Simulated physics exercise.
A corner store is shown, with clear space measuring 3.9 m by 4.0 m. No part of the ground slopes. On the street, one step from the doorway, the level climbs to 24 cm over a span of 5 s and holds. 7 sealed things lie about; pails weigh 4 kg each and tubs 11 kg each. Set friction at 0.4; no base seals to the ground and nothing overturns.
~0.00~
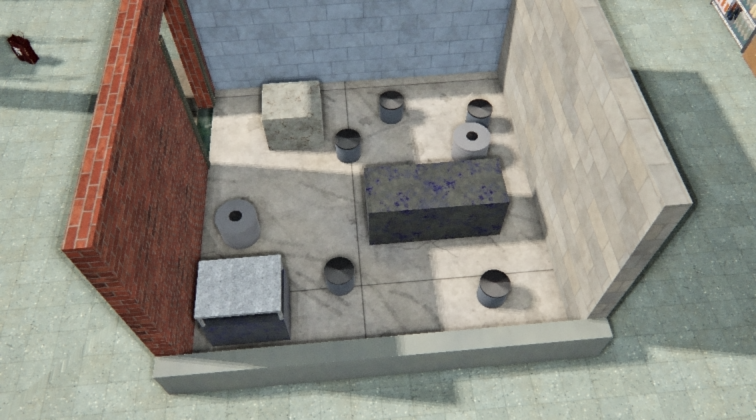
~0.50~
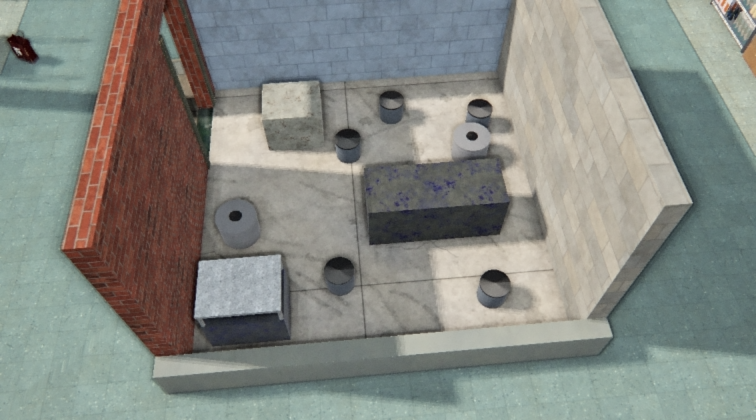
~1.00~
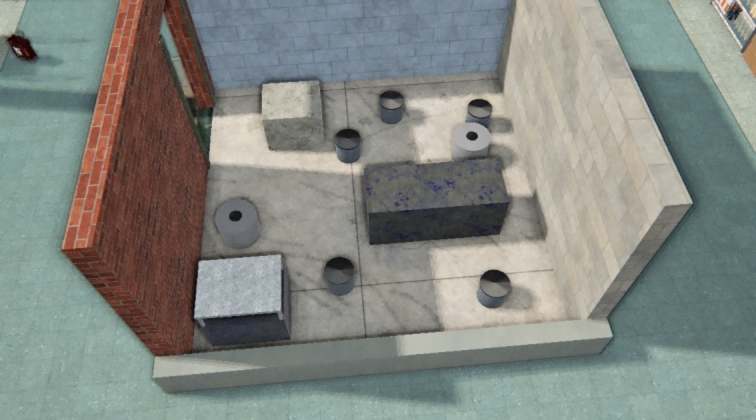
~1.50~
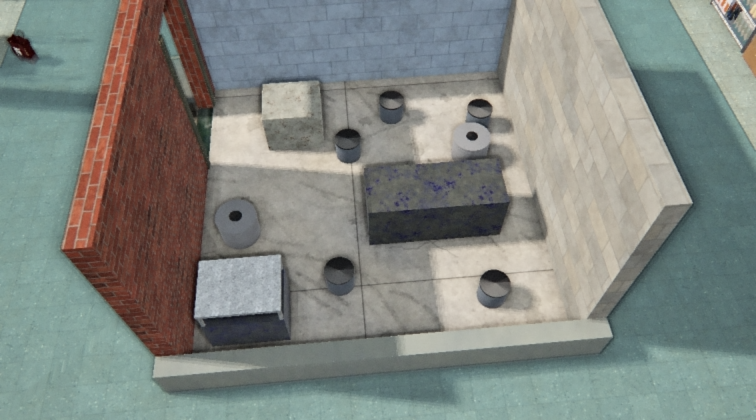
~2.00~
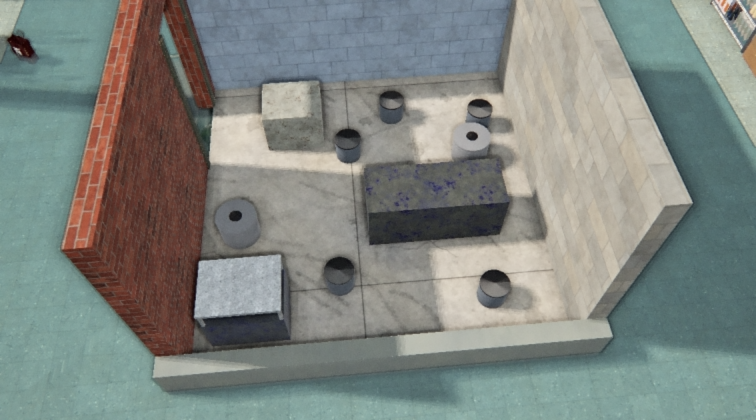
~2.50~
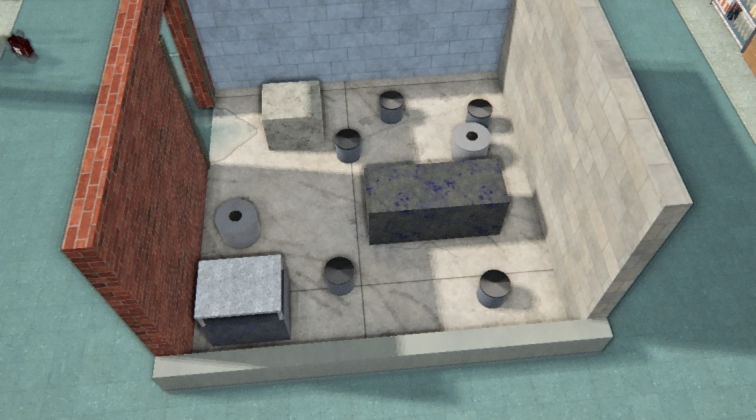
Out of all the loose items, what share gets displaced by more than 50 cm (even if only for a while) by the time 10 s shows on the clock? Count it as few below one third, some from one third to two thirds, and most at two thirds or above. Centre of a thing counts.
Some.
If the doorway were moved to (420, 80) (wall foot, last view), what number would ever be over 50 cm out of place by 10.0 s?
Result: 4 of them.
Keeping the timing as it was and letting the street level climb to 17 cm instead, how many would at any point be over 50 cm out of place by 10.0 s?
The answer would then be 1.
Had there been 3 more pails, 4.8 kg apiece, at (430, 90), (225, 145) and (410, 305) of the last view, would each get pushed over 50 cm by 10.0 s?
First exceeds it, second exceeds it, third exceeds it.
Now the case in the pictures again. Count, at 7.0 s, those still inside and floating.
Then: 0.
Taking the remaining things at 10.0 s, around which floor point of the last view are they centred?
(422, 214).
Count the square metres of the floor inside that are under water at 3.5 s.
About 1.5 m2.
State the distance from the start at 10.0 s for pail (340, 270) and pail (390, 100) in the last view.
First 200 cm, then 60 cm.
After 3.5 s 0 of 7 are over 50 cm from their spots; 0 afloat.
After 4.5 s 0 of 7 are over 50 cm from their spots; 0 afloat.
After 7.0 s 2 of 7 are over 50 cm from their spots; 0 afloat.
After 10.0 s 3 of 7 are over 50 cm from their spots, and 3 have been at some point; 6 afloat.
